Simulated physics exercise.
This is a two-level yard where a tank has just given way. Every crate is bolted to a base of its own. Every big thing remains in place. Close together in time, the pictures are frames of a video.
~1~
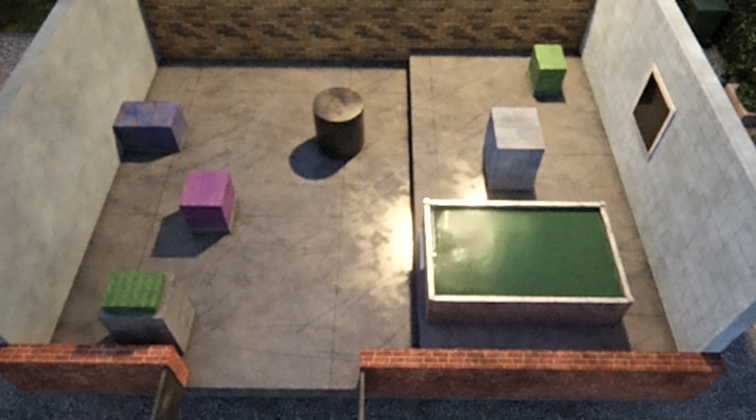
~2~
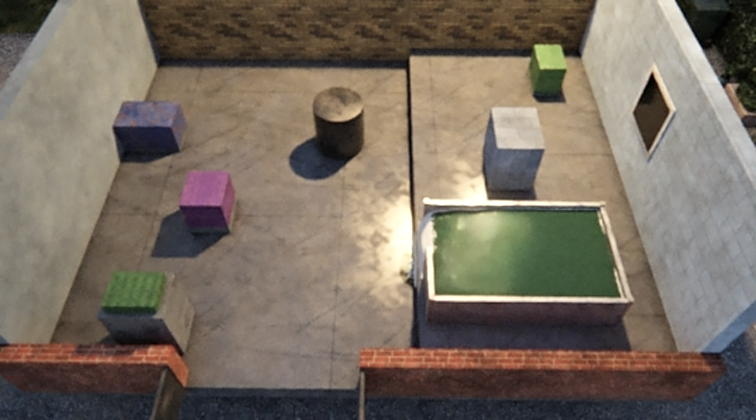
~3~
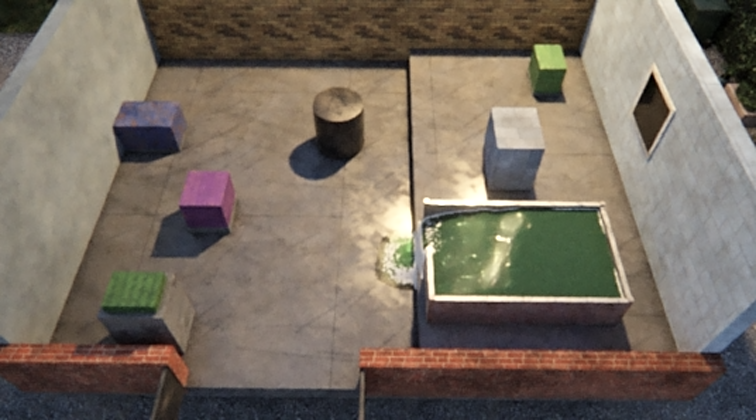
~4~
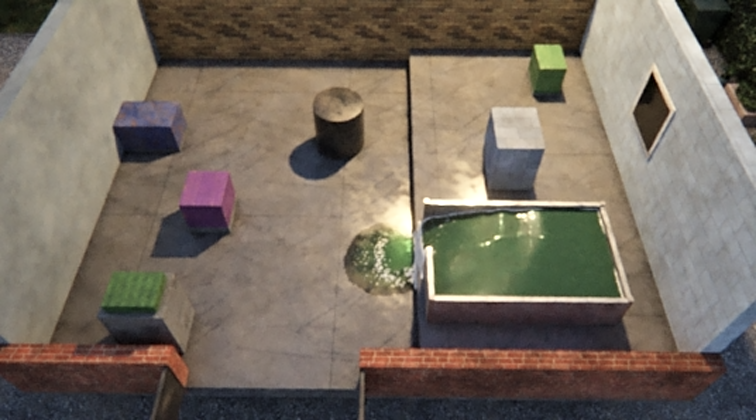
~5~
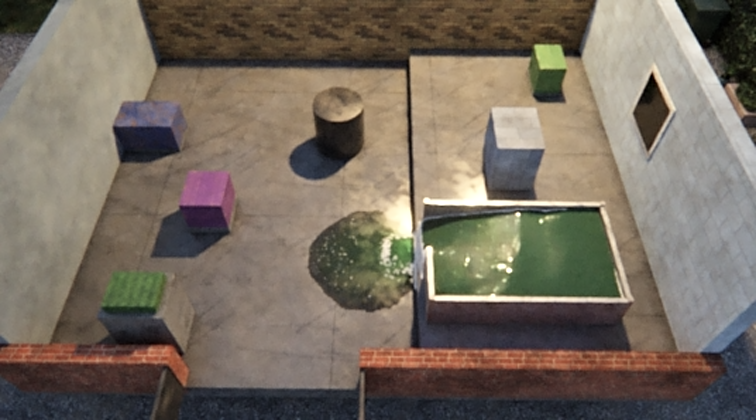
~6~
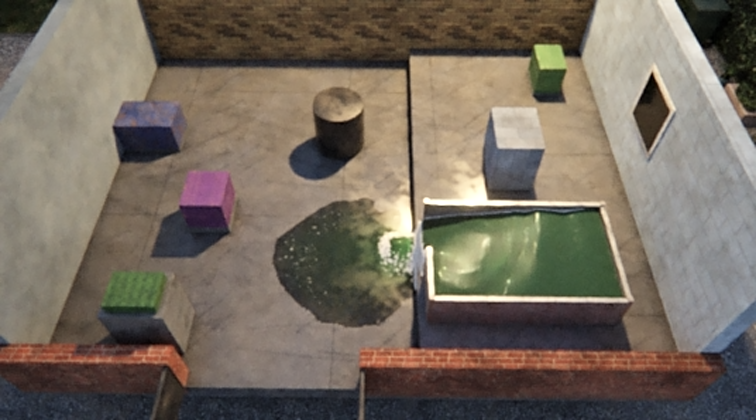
The clip shows a walled yard with coloured blocks, a dark cylinder and a raised tank of green water, which pours from the tank's left side onto the floor and spreads leftward in a widening, rounded puddle.
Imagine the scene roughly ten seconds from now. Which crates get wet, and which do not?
My prediction: The green crate never meets the water; the purple crate meets the water; the blue crate meets the water.
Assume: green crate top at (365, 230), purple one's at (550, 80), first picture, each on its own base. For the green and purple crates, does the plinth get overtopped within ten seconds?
I'd say green is overtopped, while purple is missed.
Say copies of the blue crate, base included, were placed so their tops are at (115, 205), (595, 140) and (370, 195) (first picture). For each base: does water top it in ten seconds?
So, the first one gets caught, the next one stays clear of it, and the final one gets caught.
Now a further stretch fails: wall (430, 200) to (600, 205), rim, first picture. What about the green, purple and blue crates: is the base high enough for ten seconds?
Then: The green crate is topped, the purple crate is spared, the blue crate ends up wet.
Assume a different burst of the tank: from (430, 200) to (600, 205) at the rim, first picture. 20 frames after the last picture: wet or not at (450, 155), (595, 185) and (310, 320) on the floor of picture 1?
Going through them in turn: Reached by the flood, then reached by the flood, then still unsoaked.
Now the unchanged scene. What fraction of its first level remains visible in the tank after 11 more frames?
That comes to some 66 per cent.
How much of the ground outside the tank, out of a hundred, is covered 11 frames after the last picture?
That's roughly 30 per cent.
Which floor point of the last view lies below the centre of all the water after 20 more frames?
Somewhere near (366, 255).
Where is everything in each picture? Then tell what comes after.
The first frame shows the tank at (521, 251) is whole and still.
In the second frame, the front is at (414, 239), out from the gap at (428, 242).
In the third frame, water pours out at (428, 243) and has run to (383, 275).
In the fourth frame, water pours out at (428, 244) and has run to (351, 267).
In the fifth frame, the front is at (317, 247), out from the gap at (428, 244).
In the sixth frame, water pours out at (428, 243) and has run to (283, 243).
A moment on, water covers 20 % of the floor; the green crate not reached, the purple crate water round its plinth, the blue crate not reached.
Next, water covers 30 % of the floor; the green crate not reached, the purple crate water round its plinth, the blue crate water round its plinth.
Then, water covers 40 % of the floor; the green crate not reached, the purple crate water round its plinth, the blue crate water round its plinth.
Later, water covers 45 % of the floor; the green crate not reached, the purple crate water round its plinth, the blue crate water round its plinth.
In the end, water covers 60 % of the floor; the green crate stayed above the water, the purple crate was topped, the blue crate was topped.
